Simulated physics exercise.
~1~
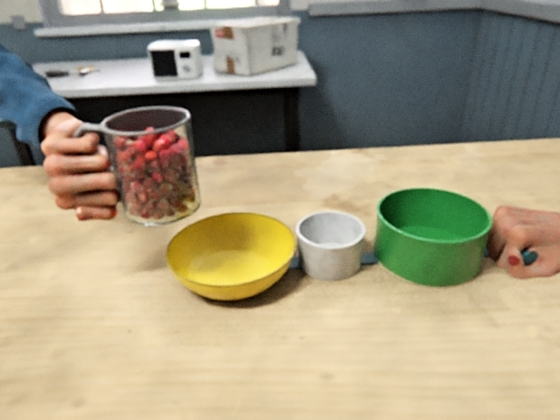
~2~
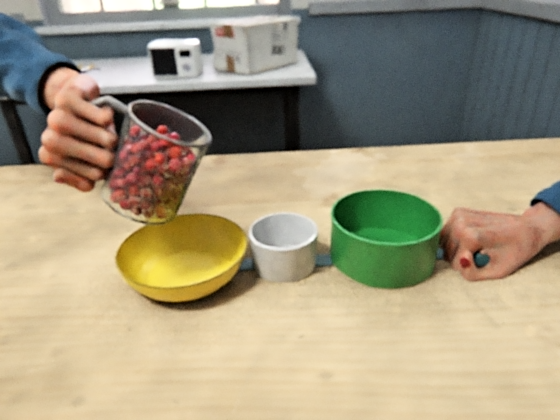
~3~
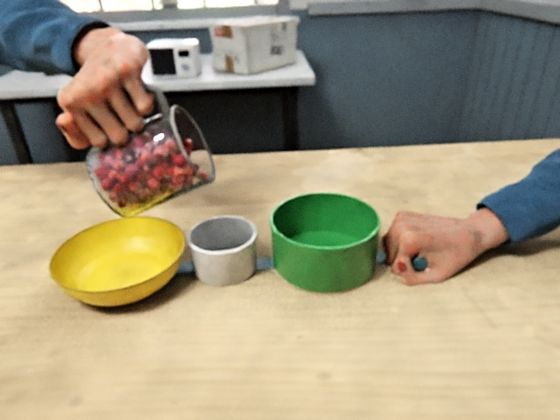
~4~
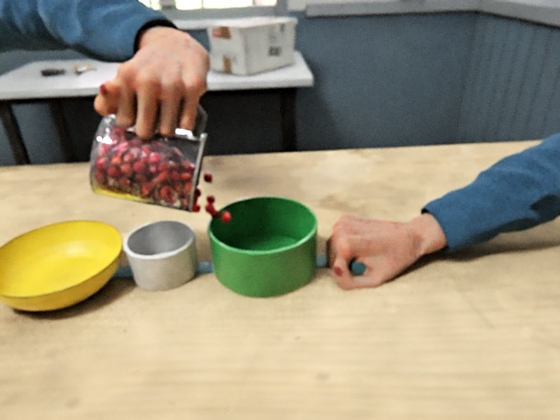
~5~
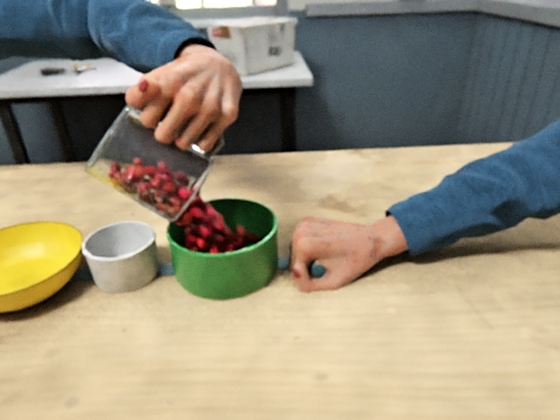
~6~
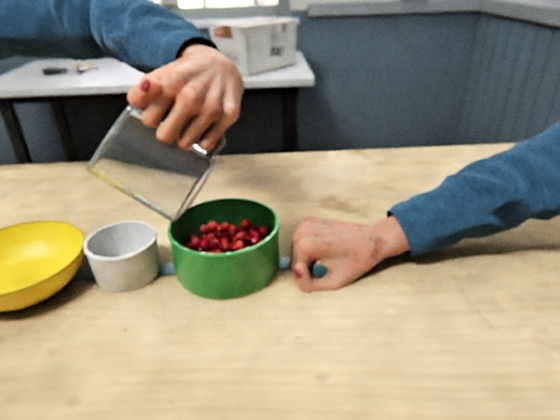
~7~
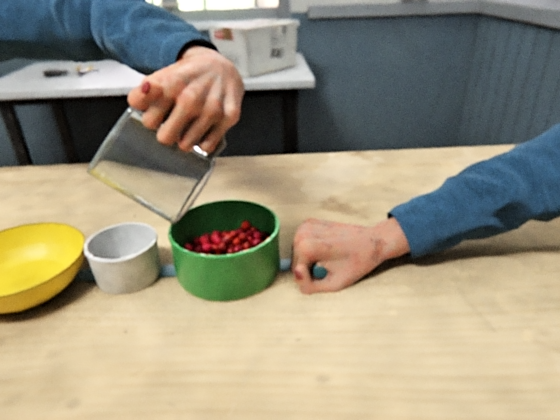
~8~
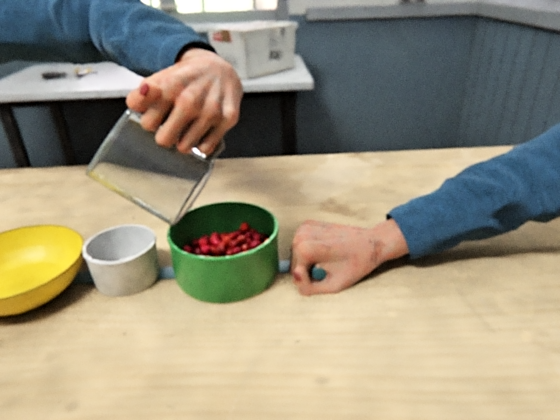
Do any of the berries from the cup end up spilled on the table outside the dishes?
No, the berries all end up in the green pot, and the table around the dishes stays clear.
